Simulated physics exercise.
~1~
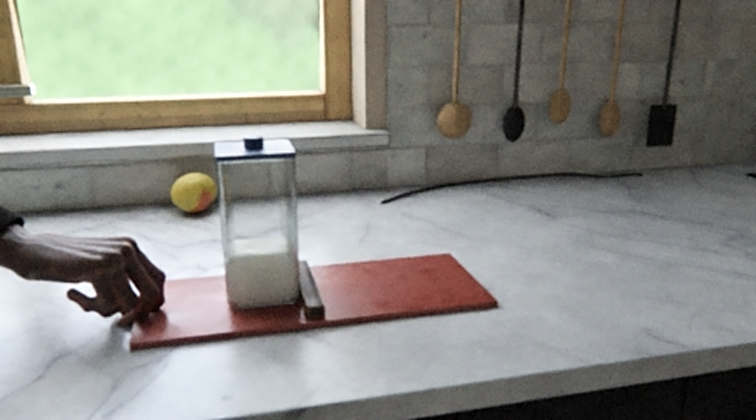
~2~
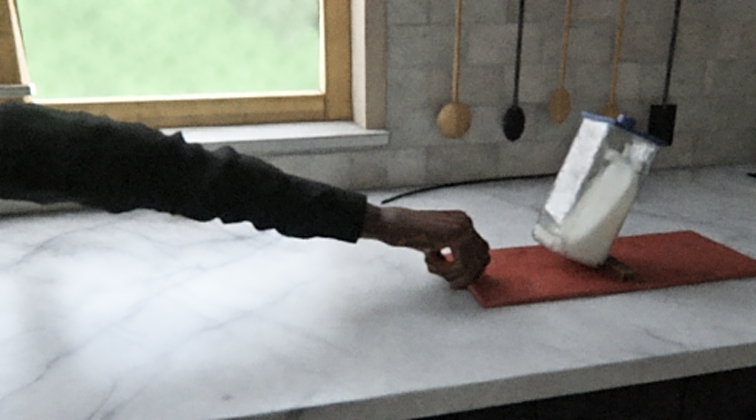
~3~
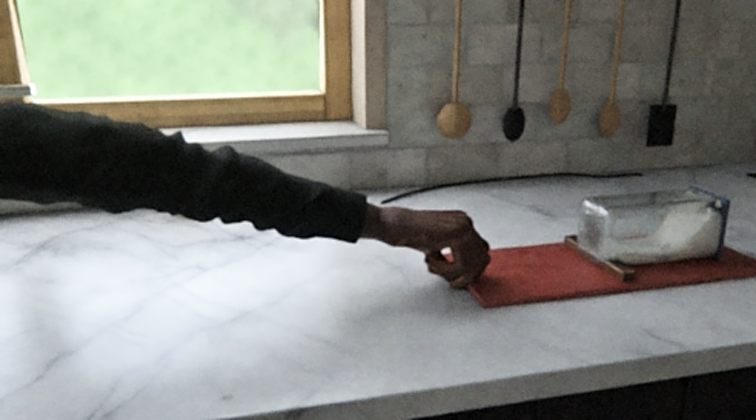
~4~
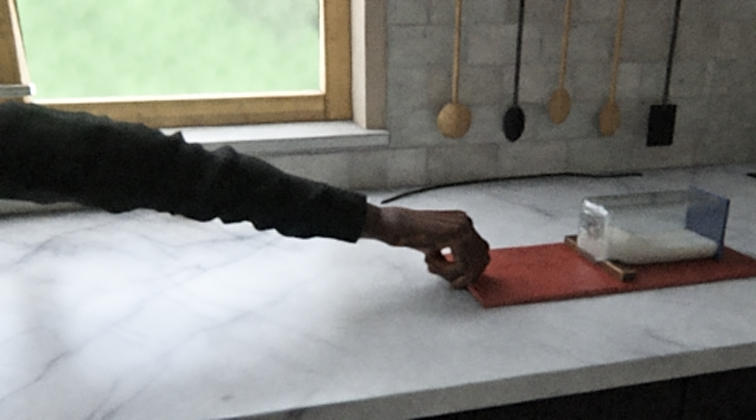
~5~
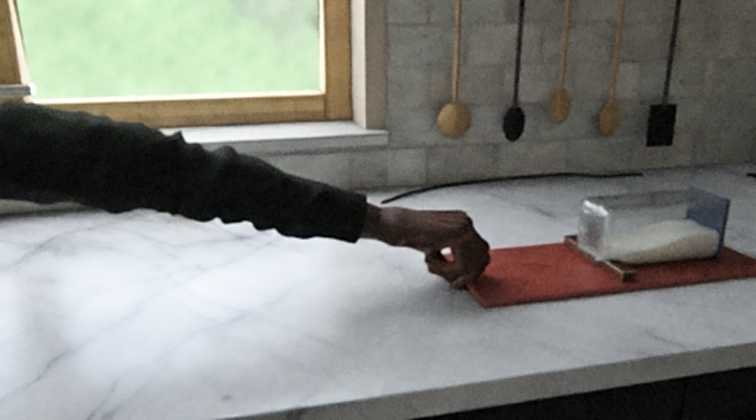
A clear canister partly filled with milk rode on a red board as a hand slid it right across the marble counter, then it tipped over the small strip beside it, toppled to the right and ended up lying on its side.
